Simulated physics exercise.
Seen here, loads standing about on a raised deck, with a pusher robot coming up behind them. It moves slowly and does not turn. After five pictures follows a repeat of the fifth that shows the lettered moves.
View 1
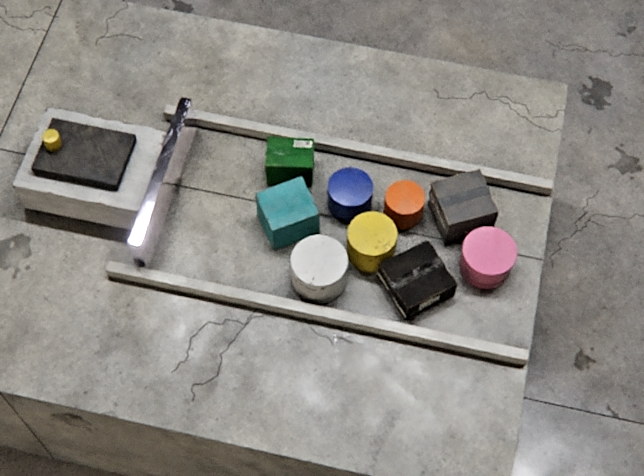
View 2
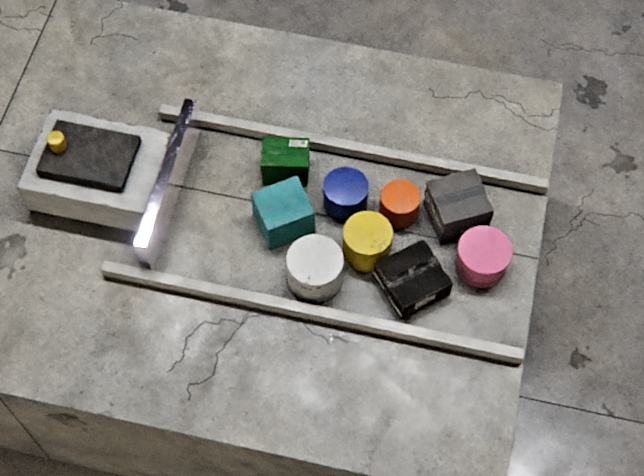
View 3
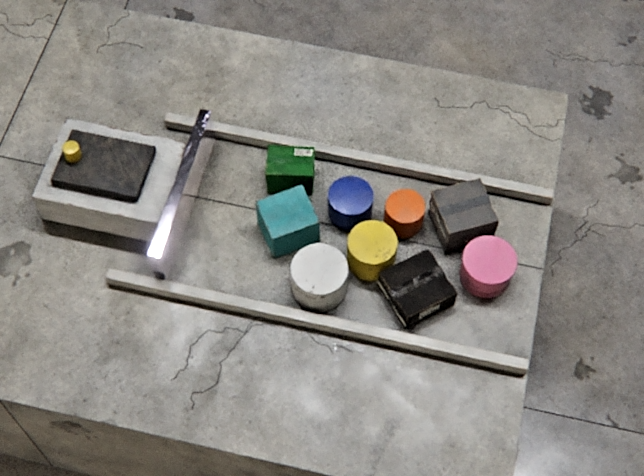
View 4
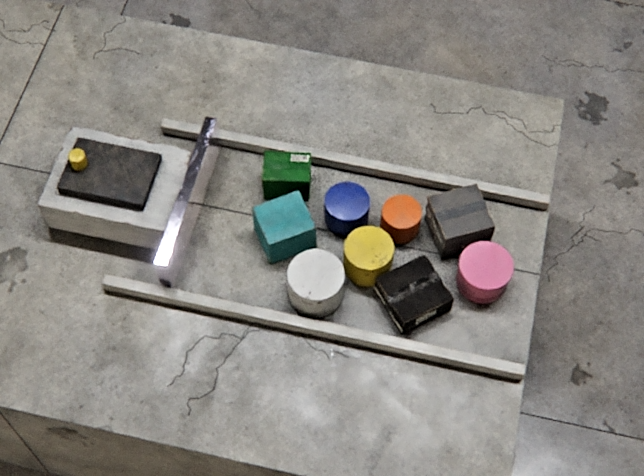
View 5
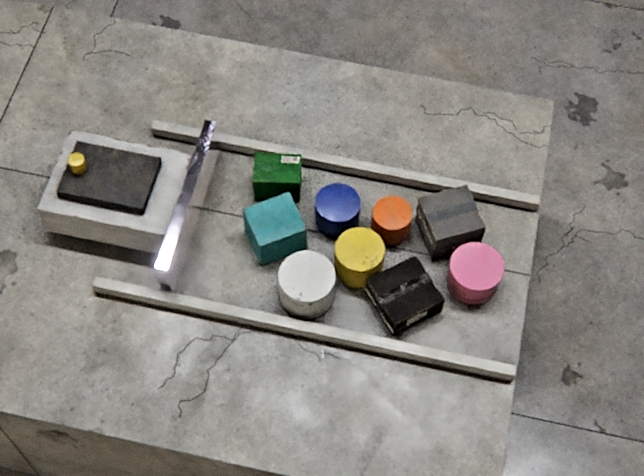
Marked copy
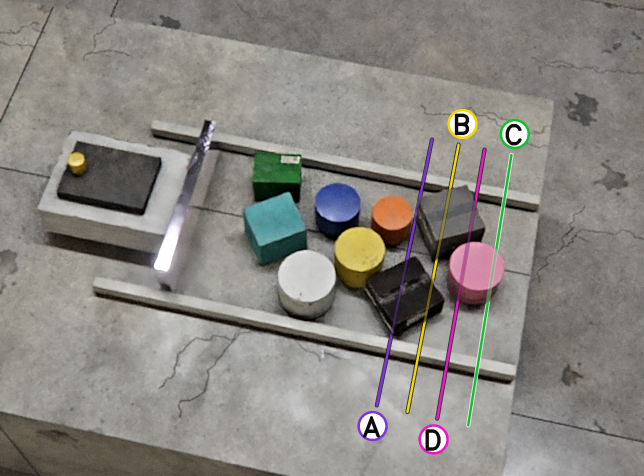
A low white robot with a dark top and a long bar across its front crept slightly to the right toward a cluster of colourful boxes and canisters, which stayed put between two pale rails.
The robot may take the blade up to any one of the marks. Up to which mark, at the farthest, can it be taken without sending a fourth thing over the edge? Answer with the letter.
As far as mark B.
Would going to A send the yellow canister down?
No.
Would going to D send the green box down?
By then, no.
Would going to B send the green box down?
No.
On the marked copy, A at (406, 263); B at (435, 269); C at (491, 280); D at (463, 274).
Taking B. A third of the way, robot (205, 195); orange canister (401, 222); yellow canister (367, 261).
Two thirds of the way, robot (294, 213); grey box (512, 227); pink pail (499, 282).
When it is over, robot (361, 227); grey box over the edge; pink pail over the edge; three fallen.
As for the rest, A is within the limit but short; C drops six; D drops five.
